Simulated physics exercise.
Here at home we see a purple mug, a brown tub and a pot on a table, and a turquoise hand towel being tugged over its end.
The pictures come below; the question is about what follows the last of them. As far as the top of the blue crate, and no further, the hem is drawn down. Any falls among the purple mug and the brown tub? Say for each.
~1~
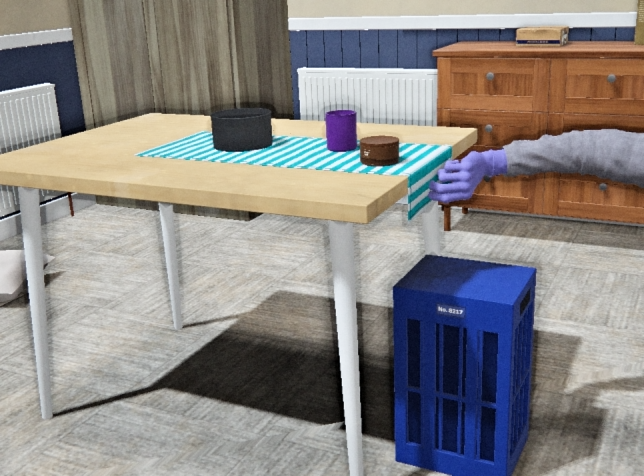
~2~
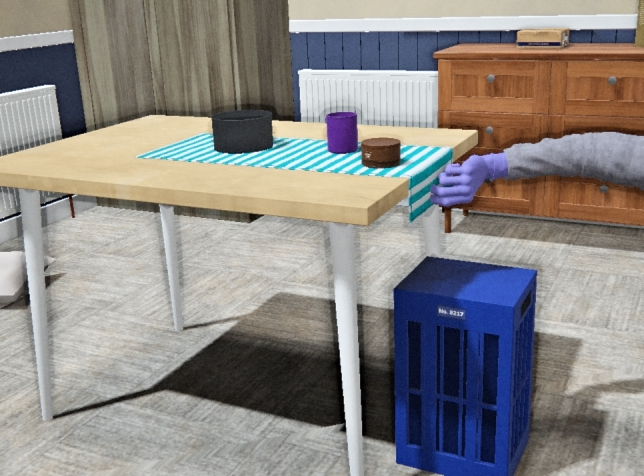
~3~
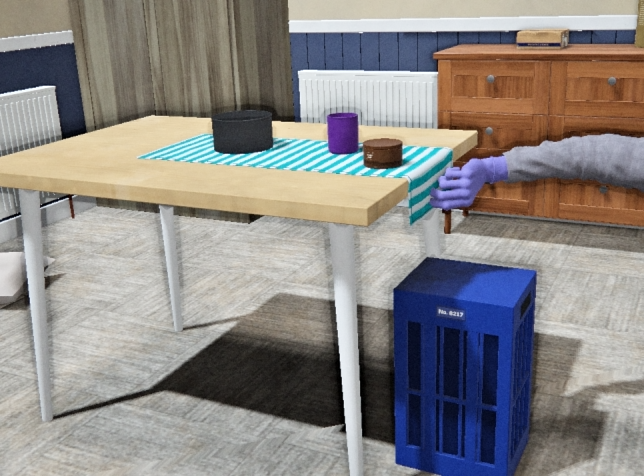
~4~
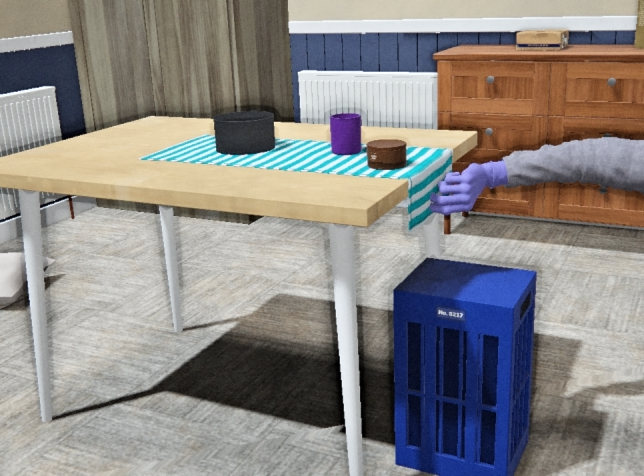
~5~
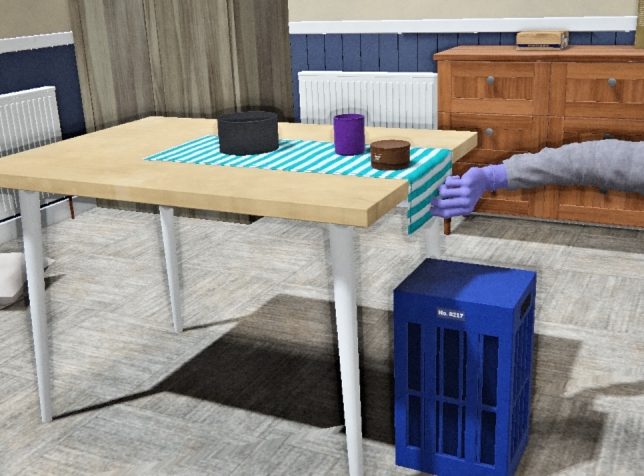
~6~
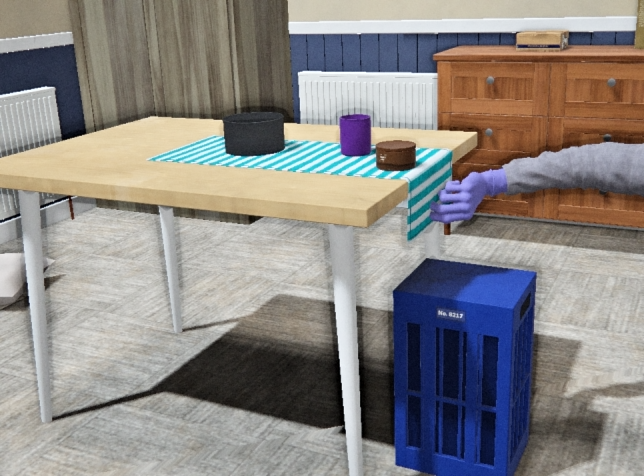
Purple mug: No fall; brown tub: Falls.
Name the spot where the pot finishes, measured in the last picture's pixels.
Look around pixel (298, 136) in the last picture.
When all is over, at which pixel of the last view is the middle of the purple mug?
It ends up at (405, 138).
Then, 0.34 s on from there, hem going down; mug carried along near (380, 137); tub tipping at the edge near (428, 162).
Then, 0.66 s on from there, hem on the crate; mug carried along near (404, 138); tub over the edge.
In the end, hem on the crate; mug carried along near (405, 138); tub over the edge. The purple mug stays on the table and the brown tub goes over the edge.
